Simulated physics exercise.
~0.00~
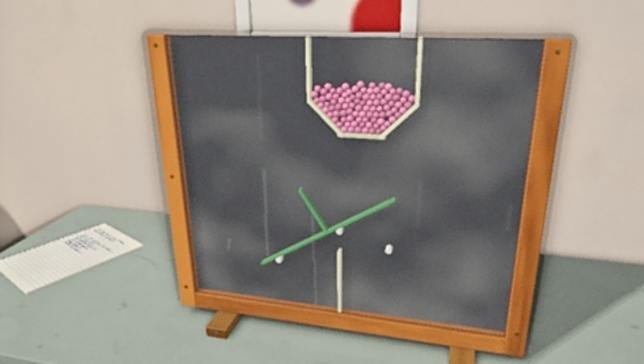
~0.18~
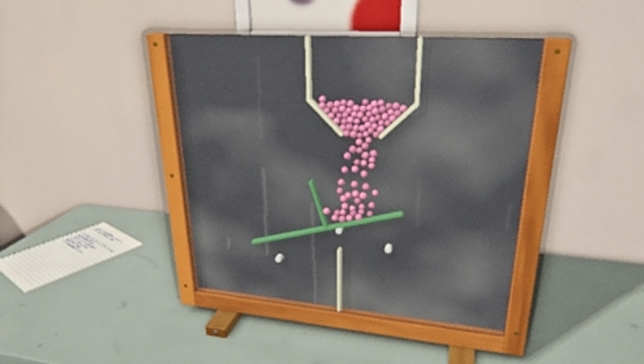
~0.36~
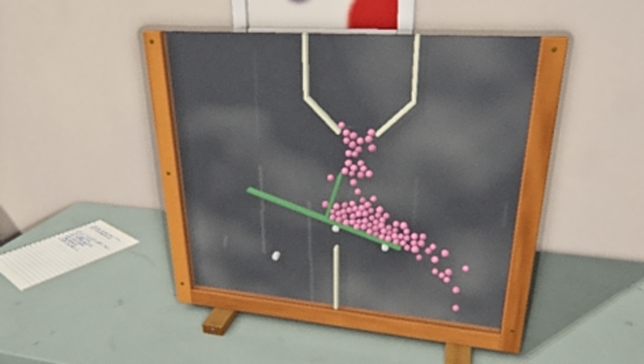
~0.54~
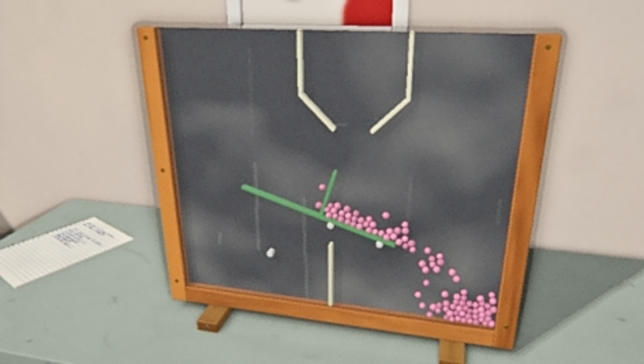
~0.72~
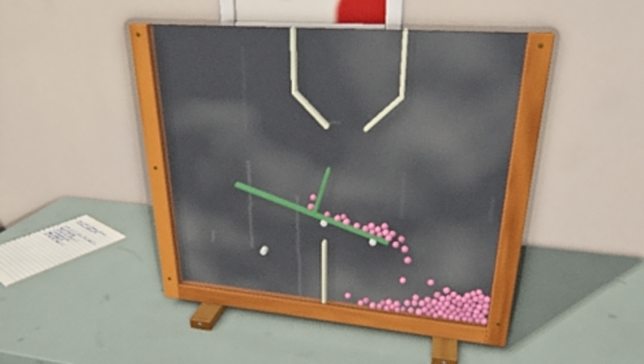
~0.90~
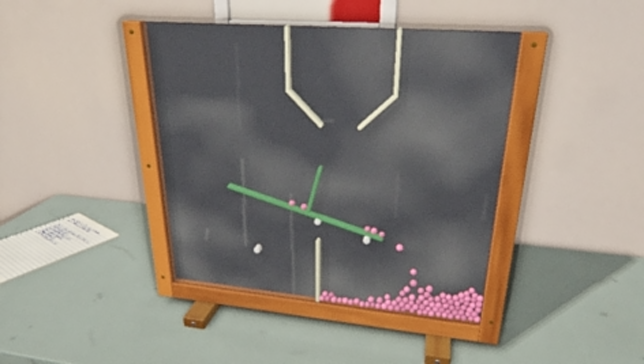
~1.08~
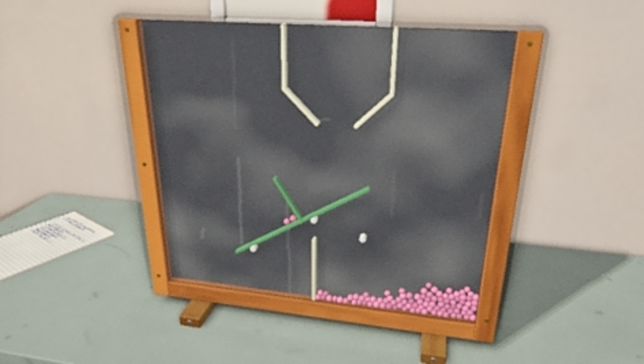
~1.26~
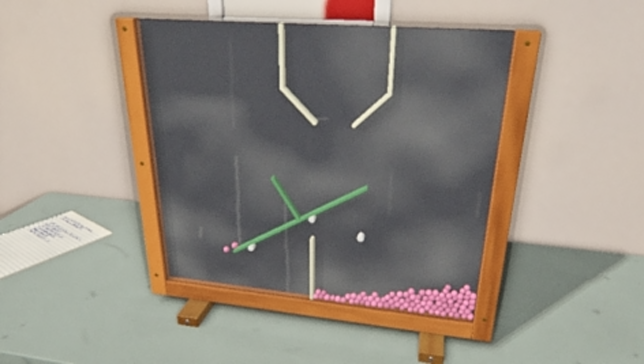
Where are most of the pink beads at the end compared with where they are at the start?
At the start the beads are all held in the hopper at the top of the case, and by the end nearly all of them lie in a heap at the bottom, in the right bin.
